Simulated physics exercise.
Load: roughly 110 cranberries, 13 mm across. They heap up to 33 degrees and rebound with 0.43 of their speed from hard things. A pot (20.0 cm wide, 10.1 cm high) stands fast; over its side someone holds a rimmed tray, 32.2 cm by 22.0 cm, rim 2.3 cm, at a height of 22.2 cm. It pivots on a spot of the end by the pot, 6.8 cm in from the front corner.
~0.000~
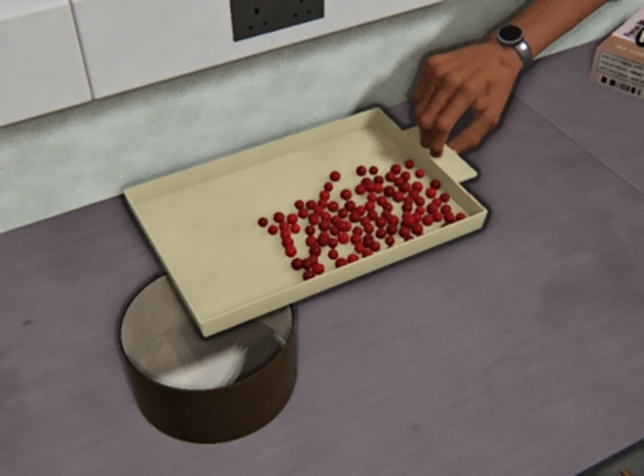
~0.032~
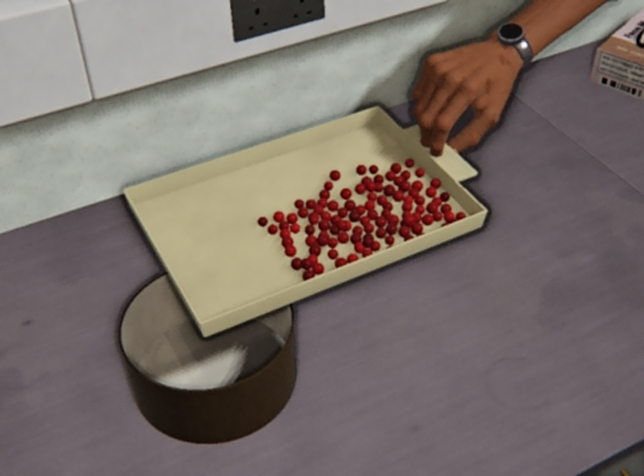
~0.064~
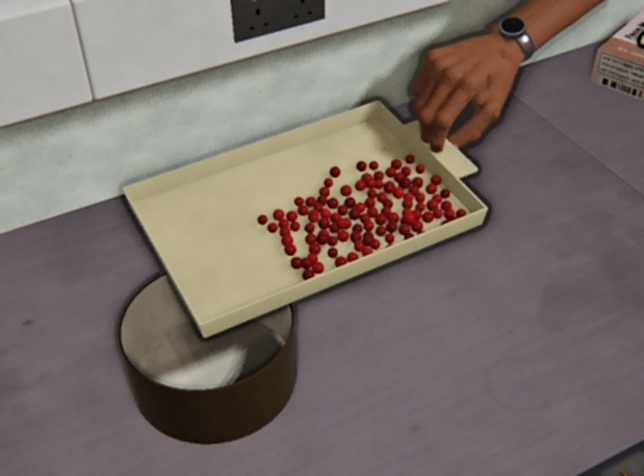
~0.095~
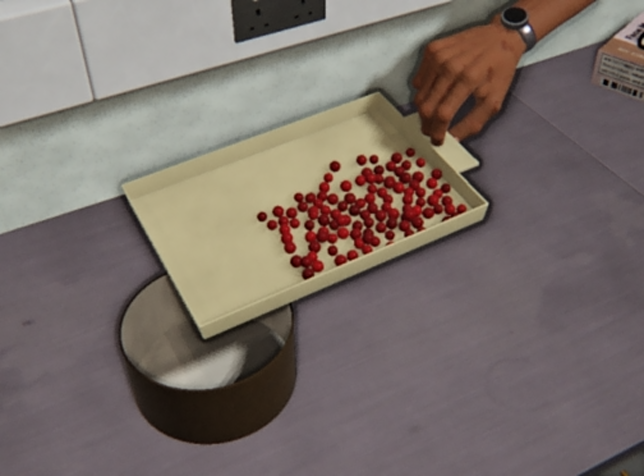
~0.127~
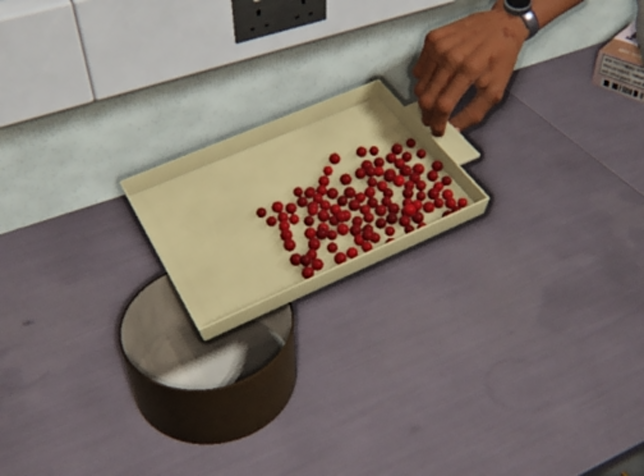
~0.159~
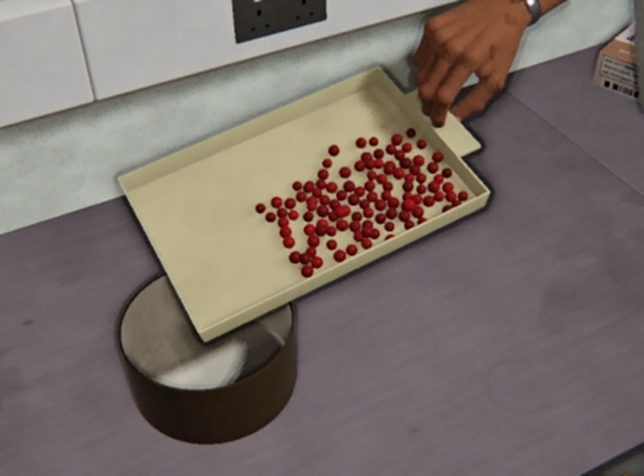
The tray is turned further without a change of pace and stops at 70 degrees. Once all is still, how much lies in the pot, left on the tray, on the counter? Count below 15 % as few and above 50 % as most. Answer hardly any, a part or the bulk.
In the pot: Hardly any; left on the tray: The bulk; on the counter: A part.
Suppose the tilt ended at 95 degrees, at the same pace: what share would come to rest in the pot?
Then about 0 per cent.
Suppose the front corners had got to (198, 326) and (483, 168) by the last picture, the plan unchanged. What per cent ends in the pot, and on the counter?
Pot 0, counter 75.
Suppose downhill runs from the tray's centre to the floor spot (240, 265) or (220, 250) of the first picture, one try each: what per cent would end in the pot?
Some 0 and 0 per cent.
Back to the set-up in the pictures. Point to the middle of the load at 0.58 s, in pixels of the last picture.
At about (304, 237).
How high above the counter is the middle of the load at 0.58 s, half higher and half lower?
Roughly 30 cm.
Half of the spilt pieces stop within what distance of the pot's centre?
About 20 cm.
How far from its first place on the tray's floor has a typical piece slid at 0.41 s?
Roughly 3 cm.
Then, at 0.41 s, tilt 41 degrees; the tray holds 100 %, the pot 0 %.
After 0.58 s, tilt 61 degrees; the tray holds 100 %, the pot 0 %.
Then, at 0.87 s, tilt 70 degrees; the tray holds 80 %, the pot 0 %.
At rest (2.0 s), pot 0 %, tray 65 %, counter 35 %.
